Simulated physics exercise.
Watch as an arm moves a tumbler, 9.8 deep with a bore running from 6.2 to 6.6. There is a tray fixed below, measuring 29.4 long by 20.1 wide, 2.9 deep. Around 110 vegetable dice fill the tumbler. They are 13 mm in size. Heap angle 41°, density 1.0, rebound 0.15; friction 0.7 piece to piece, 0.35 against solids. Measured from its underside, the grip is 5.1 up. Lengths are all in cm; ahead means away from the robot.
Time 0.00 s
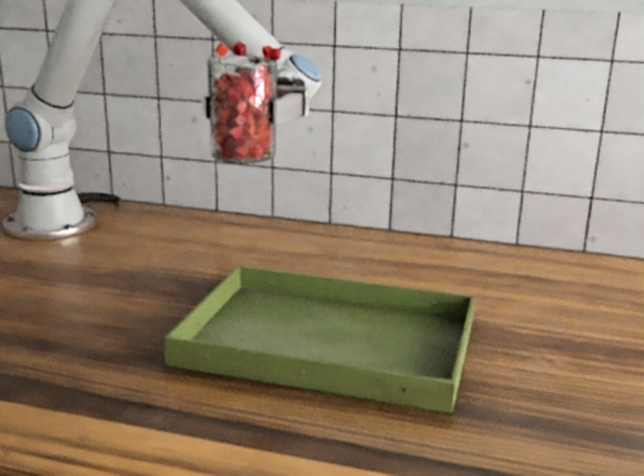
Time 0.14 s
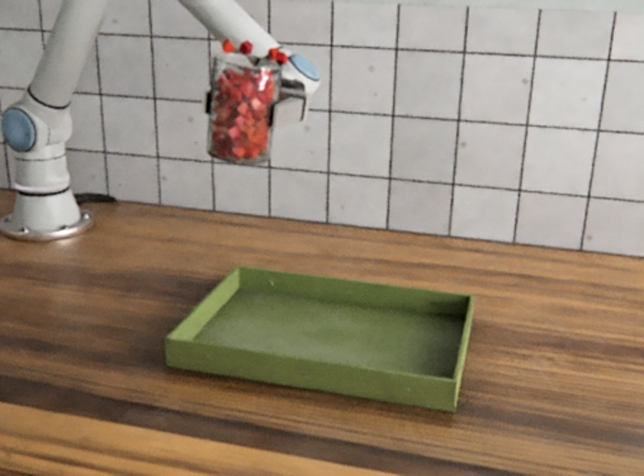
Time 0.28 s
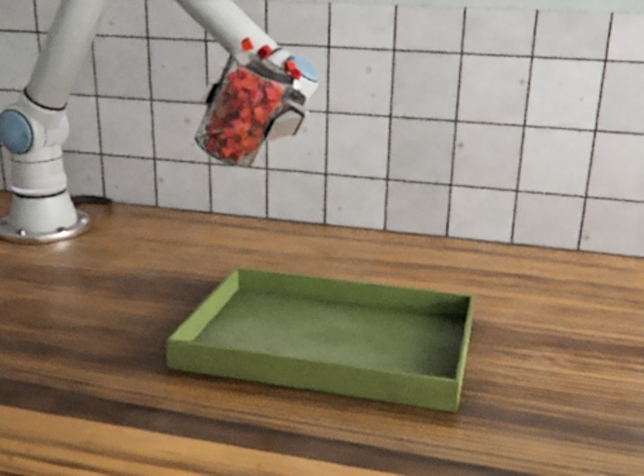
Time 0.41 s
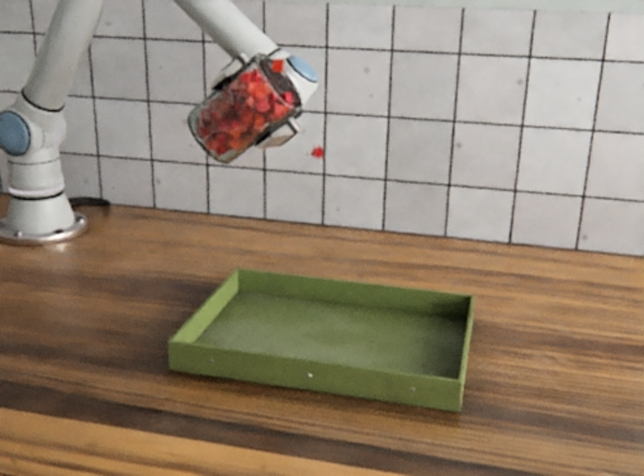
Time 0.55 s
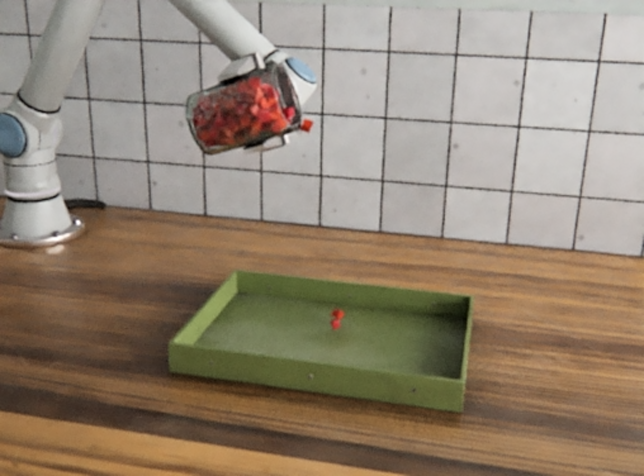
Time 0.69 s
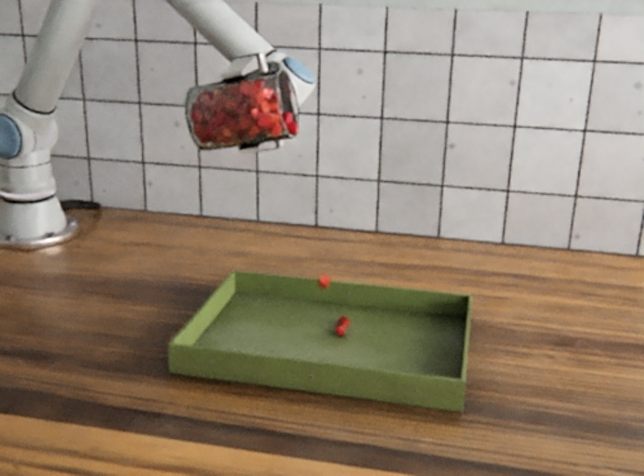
A pale robot arm with blue joint caps holds a clear tumbler heaped with red vegetable dice above a wooden counter, seen from slightly above against a white tiled wall. An empty green tray sits below, right of the arm's base. The arm tilts the tumbler steadily until its mouth points right and nearly sideways, and a few dice drop toward the tray, some landing inside.
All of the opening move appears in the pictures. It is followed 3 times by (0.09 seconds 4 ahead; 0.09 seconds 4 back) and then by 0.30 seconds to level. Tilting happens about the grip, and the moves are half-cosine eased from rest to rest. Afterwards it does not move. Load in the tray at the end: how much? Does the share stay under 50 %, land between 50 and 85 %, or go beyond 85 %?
It lands between 50 and 85 %.
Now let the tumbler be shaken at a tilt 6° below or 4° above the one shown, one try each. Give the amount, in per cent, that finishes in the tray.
Estimates: 55 % then 85 %.
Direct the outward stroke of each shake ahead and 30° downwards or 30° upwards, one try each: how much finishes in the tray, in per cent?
Try one gives about 30 in a hundred, try two about 90 in a hundred.
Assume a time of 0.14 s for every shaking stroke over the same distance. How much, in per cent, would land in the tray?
In that case it would be near 30 percent.
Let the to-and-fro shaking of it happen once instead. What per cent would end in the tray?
In that case, some 50 per cent.
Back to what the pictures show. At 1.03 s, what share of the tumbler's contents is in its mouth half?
Mouth half: Close to 85 per cent.
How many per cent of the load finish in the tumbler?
Around 35 per cent.
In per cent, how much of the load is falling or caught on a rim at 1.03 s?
That comes to about 16 per cent, more or less.
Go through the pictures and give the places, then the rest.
In the first picture, tumbler middle at (243, 110), level; upper third of the load around (244, 89), from x 220 to 275, top at y 50; 113 in the tumbler.
In the second picture, tumbler middle at (243, 110), tilted 7° forward; upper third of the load around (246, 89), from x 215 to 280, top at y 45.
In the third picture, tumbler middle at (243, 111), tilted 27° forward; upper third of the load around (247, 92), from x 210 to 295, top at y 45.
In the fourth picture, tumbler middle at (243, 111), tilted 50° forward; upper third of the load around (247, 97), from x 205 to 320, top at y 65; 111 in the tumbler, 2 in flight or on a rim.
In the fifth picture, tumbler middle at (243, 112), tilted 70° forward; upper third of the load around (242, 98), from x 200 to 340, top at y 80; 111 in the tumbler, 2 in the tray.
In the sixth picture, tumbler middle at (242, 112), tilted 77° forward; upper third of the load around (241, 99), from x 195 to 345, top at y 85; 110 in the tumbler, 2 in the tray, 1 in flight or on a rim.
By 1.03 s, tilted 77° forward, highest piece 27 above the table; 60 in the tumbler, 35 in the tray, 18 in flight or on a rim.
By 1.36 s, tilted 46° forward, highest piece 27 above the table; 65 in the tray, 37 in the tumbler, 11 in flight or on a rim.
By 1.73 s, level, highest piece 25 above the table; 76 in the tray, 37 in the tumbler.
By 2.78 s, level, highest piece 25 above the table; 76 in the tray, 37 in the tumbler.
Final count, 76 in the tray, 37 in the tumbler. That is 67 % in the tray.
